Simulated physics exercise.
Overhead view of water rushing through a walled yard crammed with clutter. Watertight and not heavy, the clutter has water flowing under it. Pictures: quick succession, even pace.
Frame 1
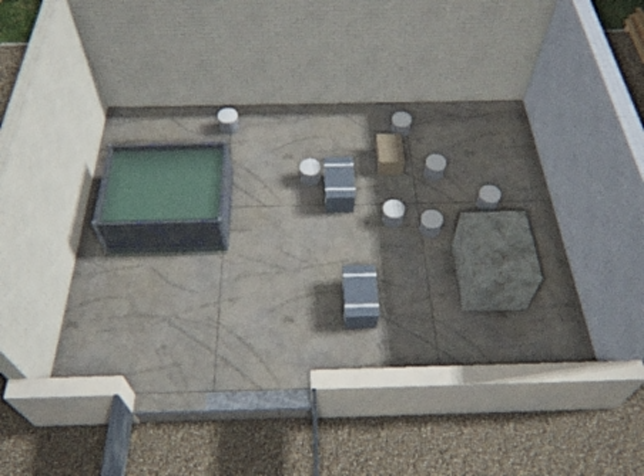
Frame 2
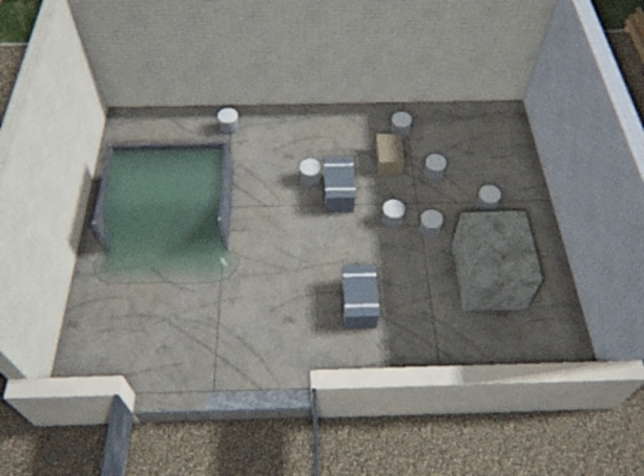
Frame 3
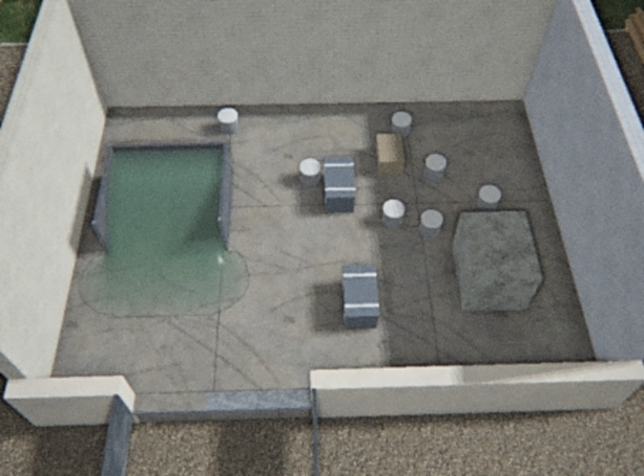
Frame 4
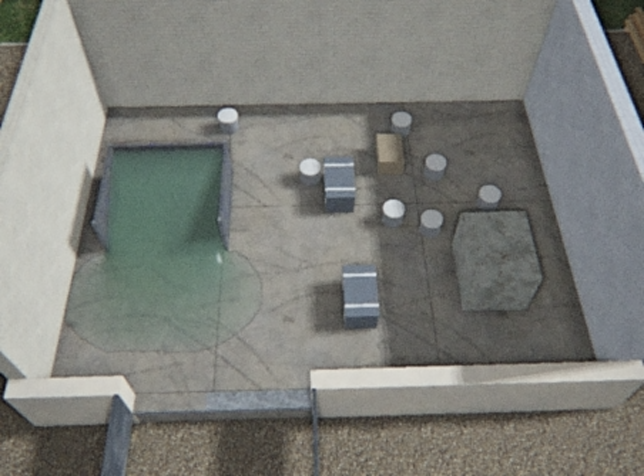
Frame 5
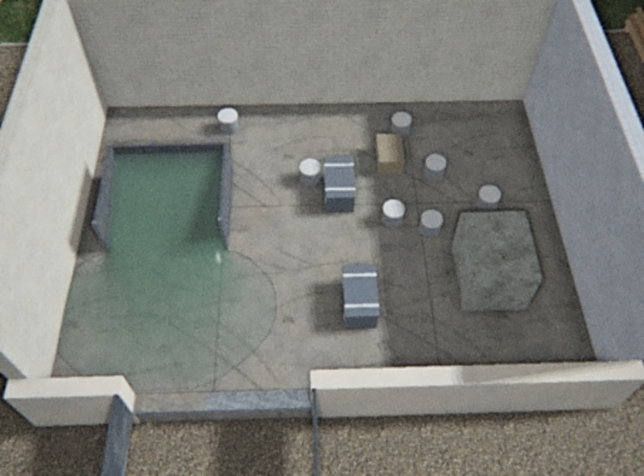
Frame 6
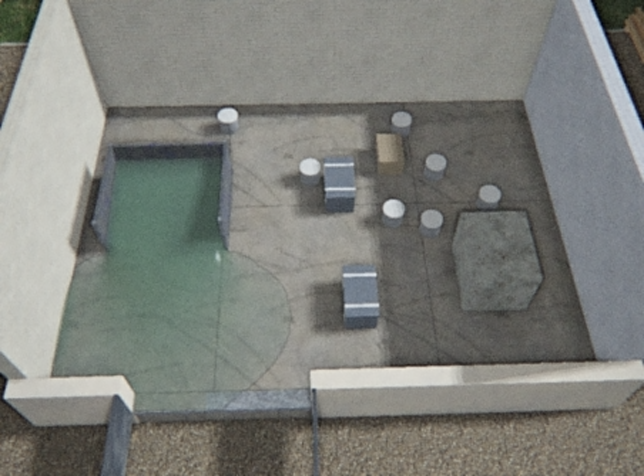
At the start, green water fills a dark-walled tank at the left of a walled yard scattered with pale cylinders, blocks and a large grey slab. The tank's near side is then open and water pours out, spreading in a widening rounded sheet toward the front wall and rightward, while the objects stay still.
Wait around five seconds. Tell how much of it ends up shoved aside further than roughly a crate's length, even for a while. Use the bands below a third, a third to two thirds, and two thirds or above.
It falls below a third.
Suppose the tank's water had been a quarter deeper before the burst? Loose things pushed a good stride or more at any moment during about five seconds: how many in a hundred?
Estimate: Around 0 in a hundred.
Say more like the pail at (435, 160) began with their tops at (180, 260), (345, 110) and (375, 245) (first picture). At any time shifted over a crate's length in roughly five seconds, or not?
Listed in order: Displaced, hardly budges, then hardly budges.
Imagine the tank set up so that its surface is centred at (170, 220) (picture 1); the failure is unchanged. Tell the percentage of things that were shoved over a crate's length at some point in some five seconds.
It works out near 0 %.
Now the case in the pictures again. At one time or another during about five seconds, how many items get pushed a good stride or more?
By my count, 0.
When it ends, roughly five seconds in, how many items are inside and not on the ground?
0 of them.
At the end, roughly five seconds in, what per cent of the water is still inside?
Looks like about 50 per cent of the water.
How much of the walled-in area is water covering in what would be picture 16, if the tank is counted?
I'd say around 30 in a hundred.
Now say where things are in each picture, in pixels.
A pail at (394, 208), on the bottom; a pail at (432, 218), on the bottom; 0 of 10 have shifted, in the first frame.
A pail at (394, 208), on the bottom; a pail at (432, 218), on the bottom; 0 of 10 have shifted, in the second frame.
A pail at (394, 208), on the bottom; a pail at (432, 218), on the bottom; 0 of 10 have shifted, in the third frame.
A pail at (394, 208) rests on the ground; a pail at (432, 218) rests on the ground; 0 of 10 have shifted, in the fourth frame.
A pail at (394, 208) rests on the ground; a pail at (432, 218), on the bottom; 0 of 10 have shifted, in the fifth frame.
A pail at (394, 208) rests on the ground; a pail at (432, 218), on the bottom; 0 of 10 have shifted, in the sixth frame.
A moment on, 0 of 10 are well off their spots; 0 afloat.
Next, 0 of 10 are well off their spots; 0 afloat.
Later, 0 of 10 are well off their spots; 0 afloat.
In the end, 0 of 10 are well off their spots, and 0 have been at some point; 0 afloat.
